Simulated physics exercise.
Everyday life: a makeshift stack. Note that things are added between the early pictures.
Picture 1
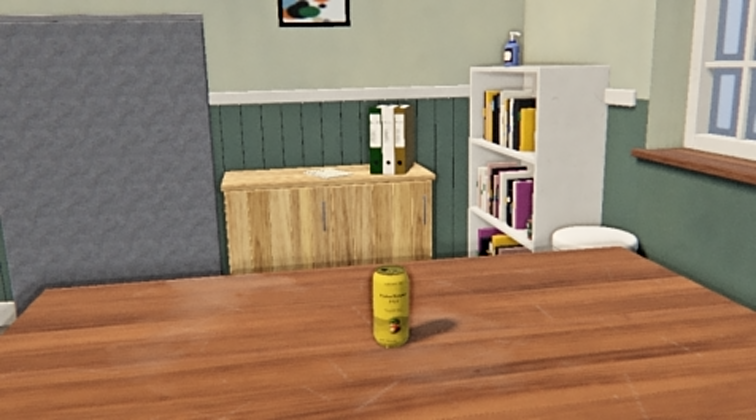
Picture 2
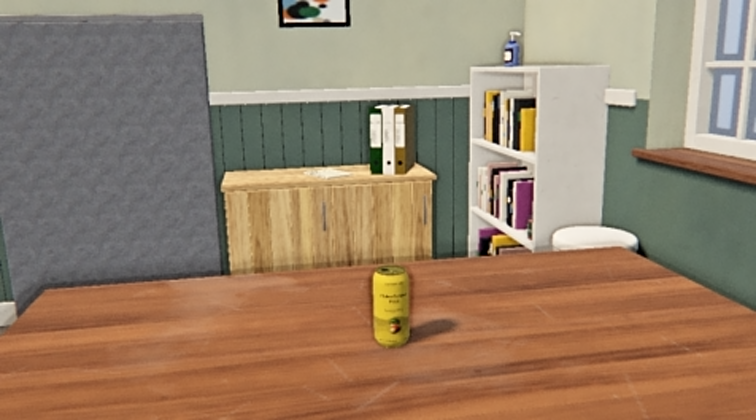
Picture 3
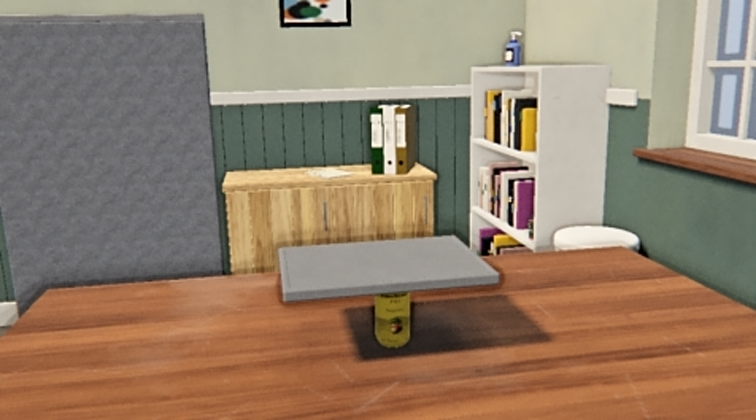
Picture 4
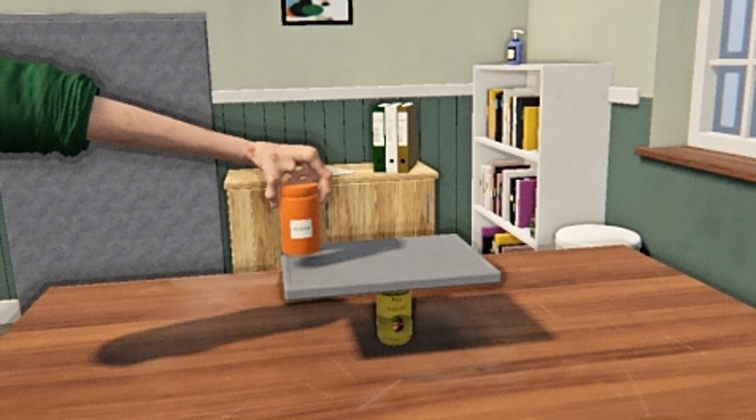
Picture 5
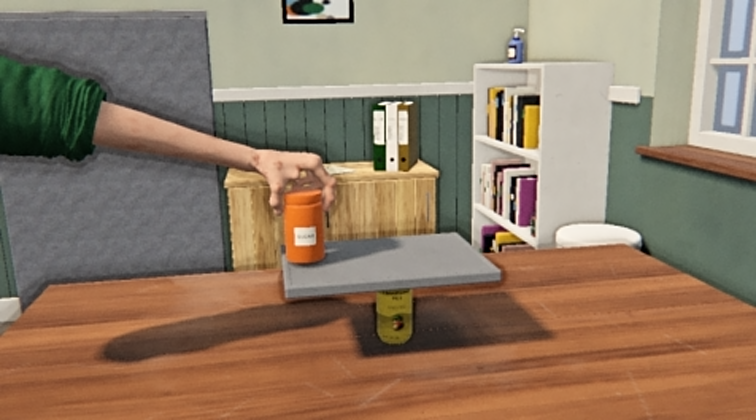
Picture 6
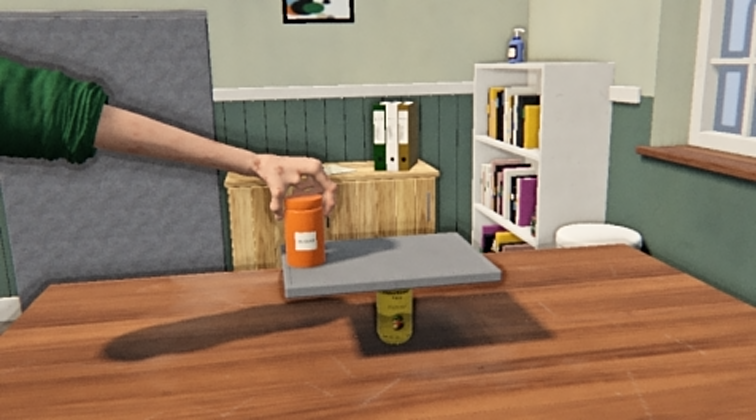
An arm in a green sleeve reaches in from the left over a wooden table, seen from slightly above in a room with a cabinet, binders and a white bookshelf behind. A yellow can stands alone mid-table at first, then a flat grey lid appears on top of it. The hand lowers an orange jar onto the lid's left end and keeps hold, the camera staying still.
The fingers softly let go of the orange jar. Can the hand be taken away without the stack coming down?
No.
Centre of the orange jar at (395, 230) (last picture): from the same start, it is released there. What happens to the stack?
Result: The stack stays stable.
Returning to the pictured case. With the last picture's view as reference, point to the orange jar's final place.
End position: Approximately (239, 335).
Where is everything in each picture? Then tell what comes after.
In the first picture, the last thing is not in view yet.
In the second picture, the last thing is not in view yet.
In the third picture, the last thing is not in view yet; grey lid (381, 265).
In the fourth picture, still above its spot; orange jar (300, 217); grey lid (382, 263).
In the fifth picture, still above its spot; orange jar (304, 225); grey lid (383, 262).
In the sixth picture, in place under the hand; orange jar (305, 230); grey lid (383, 261).
Then, 0.30 s past the last view, orange jar now fallen; grey lid rocked 26° from its first pose.
Then, 0.50 s past the last view, grey lid rocked 56° from its first pose.
Then, 0.80 s past the last view, grey lid rocked 39° from its first pose.
Finally, fallen, grey lid and orange jar; yellow can still in place. Final places as the last picture's camera would see them, orange jar near (240, 335). The stack loses its balance.
